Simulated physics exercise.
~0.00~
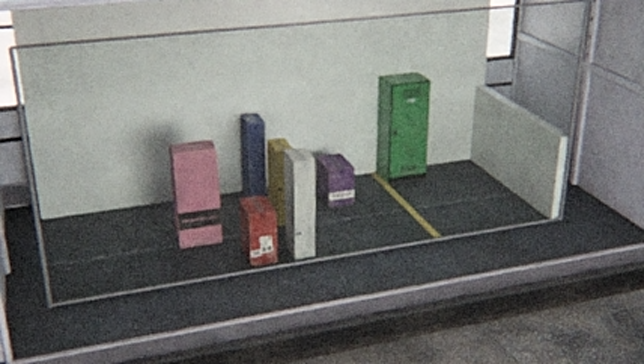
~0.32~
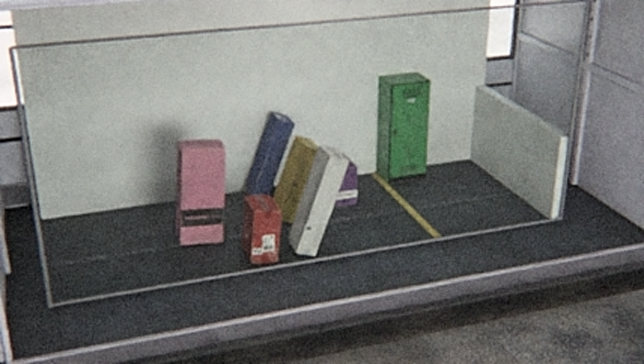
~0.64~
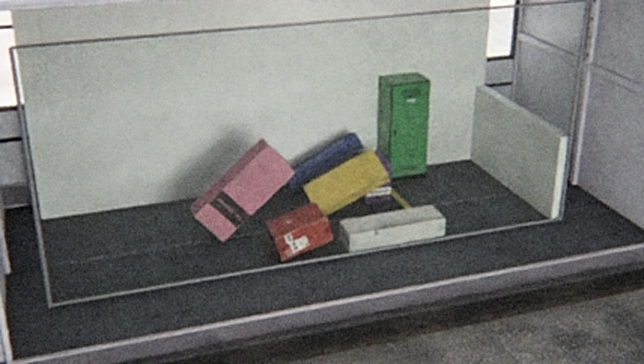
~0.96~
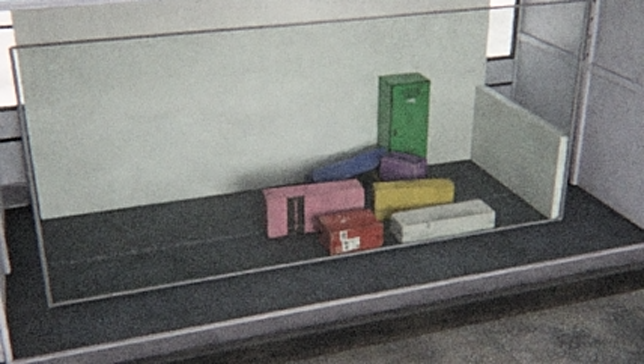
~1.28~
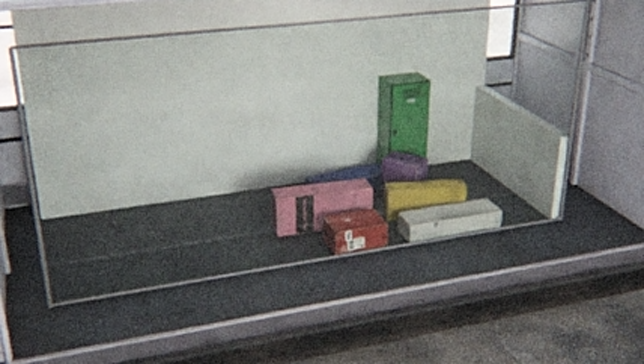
Several coloured boxes standing on a dark floor slide right as the white, yellow, blue and pink tall ones tip onto their sides, ending bunched near the upright green locker, with the white and yellow boxes farthest right and the pink and red ones behind them to the left.
